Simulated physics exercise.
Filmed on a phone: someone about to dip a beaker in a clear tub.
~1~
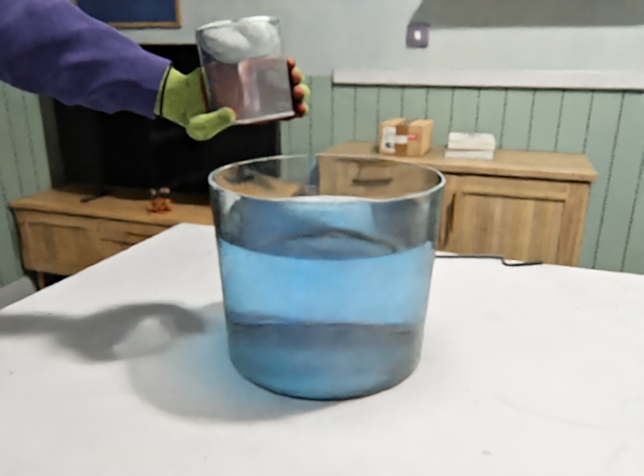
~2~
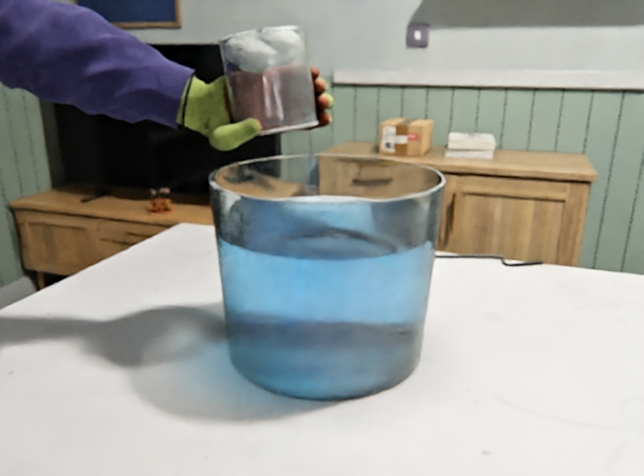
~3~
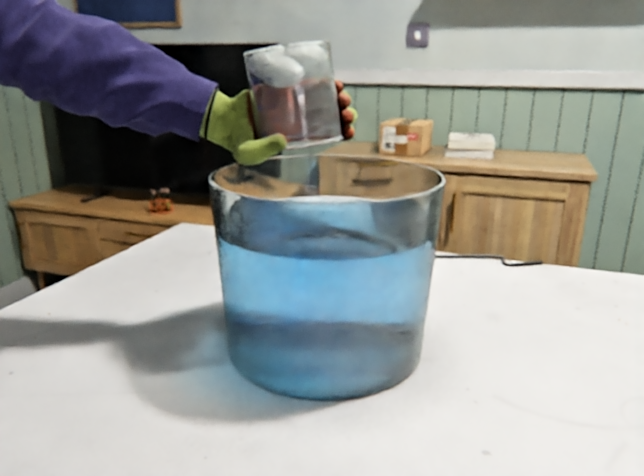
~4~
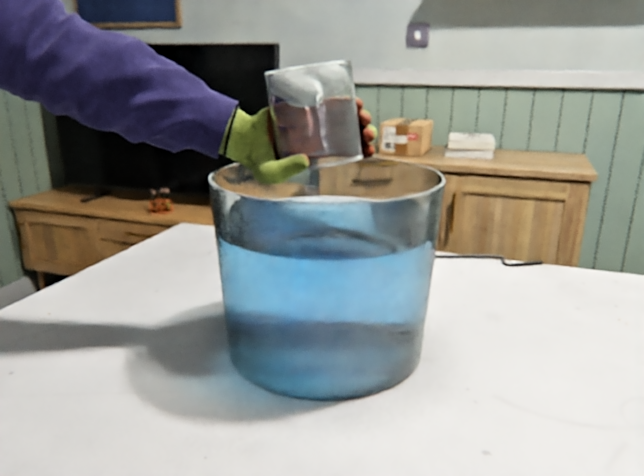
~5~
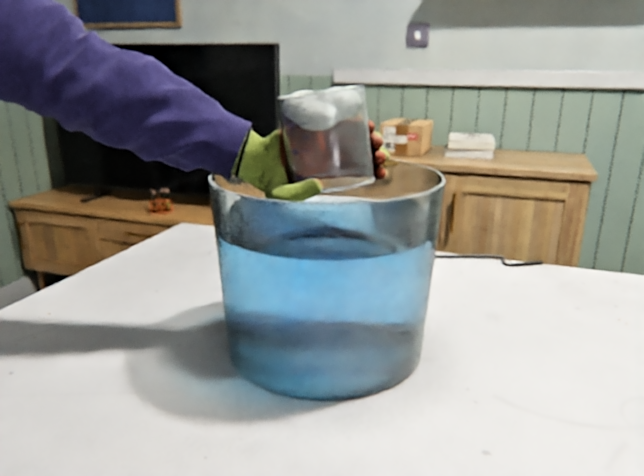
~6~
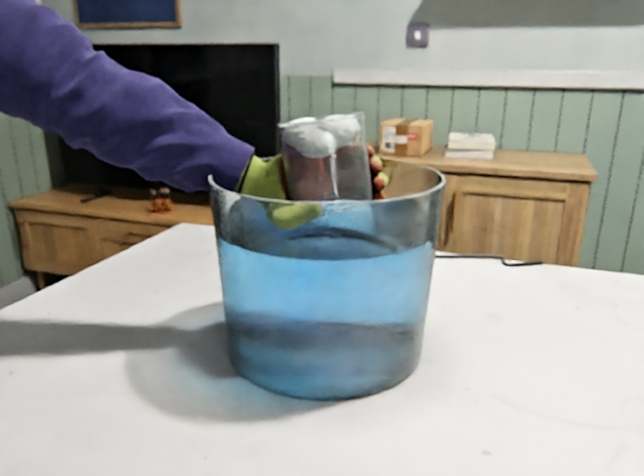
A hand in a green glove, its arm in a purple sleeve, moves a clear beaker holding whitish material rightward and down from above a clear tub of blue liquid, lowering it inside the rim to just over the surface.
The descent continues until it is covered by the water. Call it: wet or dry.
My call: Dry.
Shortly, the beaker enters the water.
Then, air is trapped inside and holds the level down.
At the finish, the beaker is under, still full of air, and the scrap of cloth is dry.
